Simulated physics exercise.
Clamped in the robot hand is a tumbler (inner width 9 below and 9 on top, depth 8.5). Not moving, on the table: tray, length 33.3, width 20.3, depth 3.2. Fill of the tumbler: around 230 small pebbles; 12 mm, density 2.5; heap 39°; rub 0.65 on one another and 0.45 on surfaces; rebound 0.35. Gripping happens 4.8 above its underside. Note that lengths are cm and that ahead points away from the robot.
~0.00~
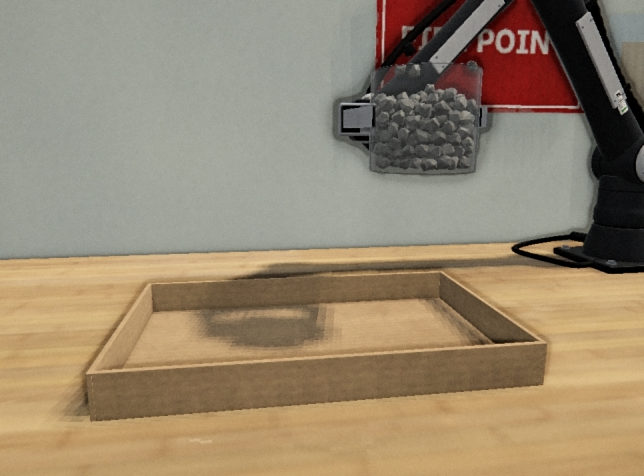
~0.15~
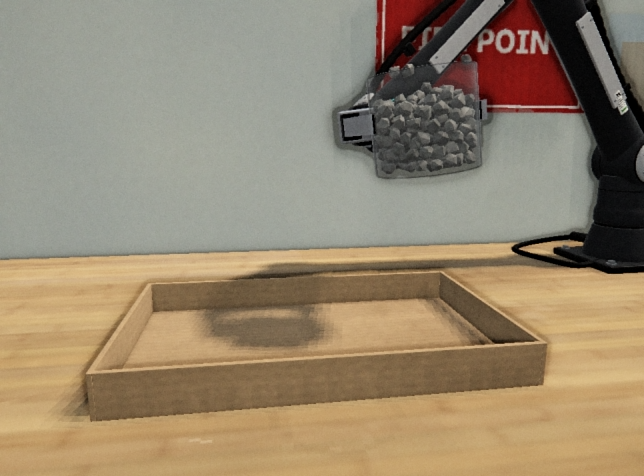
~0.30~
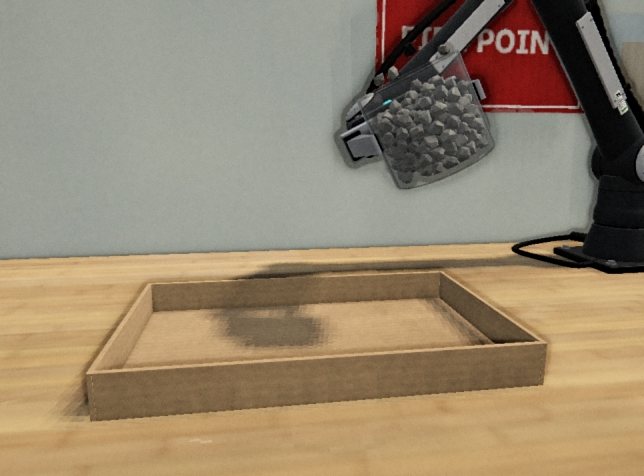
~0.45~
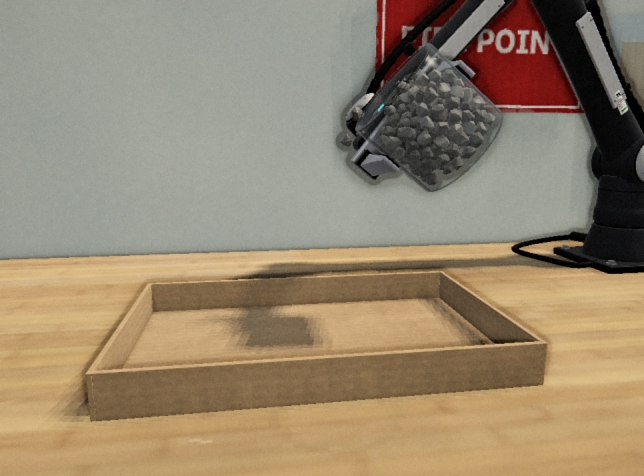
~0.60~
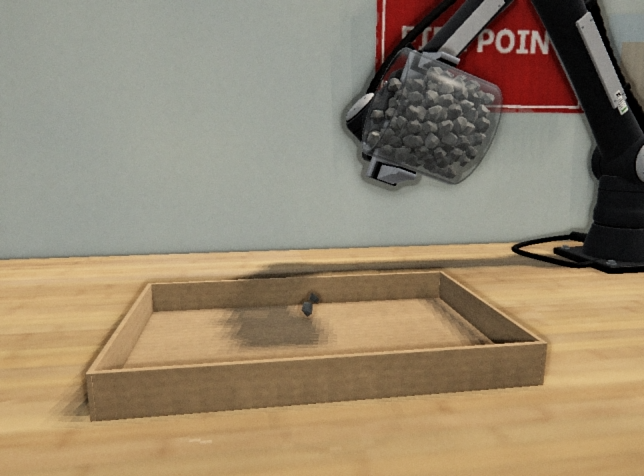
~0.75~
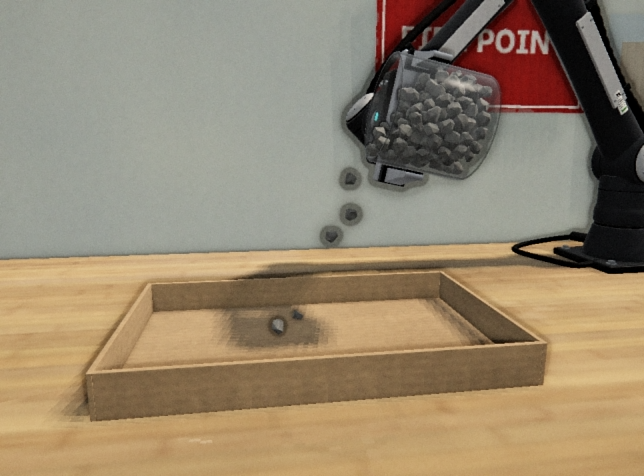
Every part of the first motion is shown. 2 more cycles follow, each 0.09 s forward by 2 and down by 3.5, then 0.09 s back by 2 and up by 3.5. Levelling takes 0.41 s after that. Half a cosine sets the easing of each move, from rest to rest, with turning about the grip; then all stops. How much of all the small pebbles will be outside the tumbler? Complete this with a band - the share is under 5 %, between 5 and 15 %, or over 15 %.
The share is over 15 %.
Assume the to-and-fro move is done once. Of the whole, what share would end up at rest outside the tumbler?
It would be near 15 per cent.
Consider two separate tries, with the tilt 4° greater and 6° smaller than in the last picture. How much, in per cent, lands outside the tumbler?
I'd expect close to 30 and then 20 per cent.
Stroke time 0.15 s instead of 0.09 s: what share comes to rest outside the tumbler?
Estimate: Near 5 per cent.
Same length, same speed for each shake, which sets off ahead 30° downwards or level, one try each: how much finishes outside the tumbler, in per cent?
It comes to around 35 per cent on the first try and around 70 per cent on the second.
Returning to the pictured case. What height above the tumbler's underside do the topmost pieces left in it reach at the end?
Around 8.5 centimetres above the underside.
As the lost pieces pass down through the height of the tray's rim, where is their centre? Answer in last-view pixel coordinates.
About at (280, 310).
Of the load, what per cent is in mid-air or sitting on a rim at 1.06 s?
I'd reckon close to 4 per cent.
After 1.06 s, tilted 78° forward, highest piece 21 above the table; 207 in the tumbler, 12 in the tray, 9 in flight or on a rim.
After 1.37 s, tilted 24° forward, highest piece 24 above the table; 172 in the tumbler, 52 in the tray, 4 in flight or on a rim.
After 1.72 s, level, highest piece 24 above the table; 172 in the tumbler, 56 in the tray.
After 2.77 s, level, highest piece 24 above the table; 172 in the tumbler, 56 in the tray.
At rest, 172 in the tumbler, 56 in the tray. That is 25 % outside the tumbler.
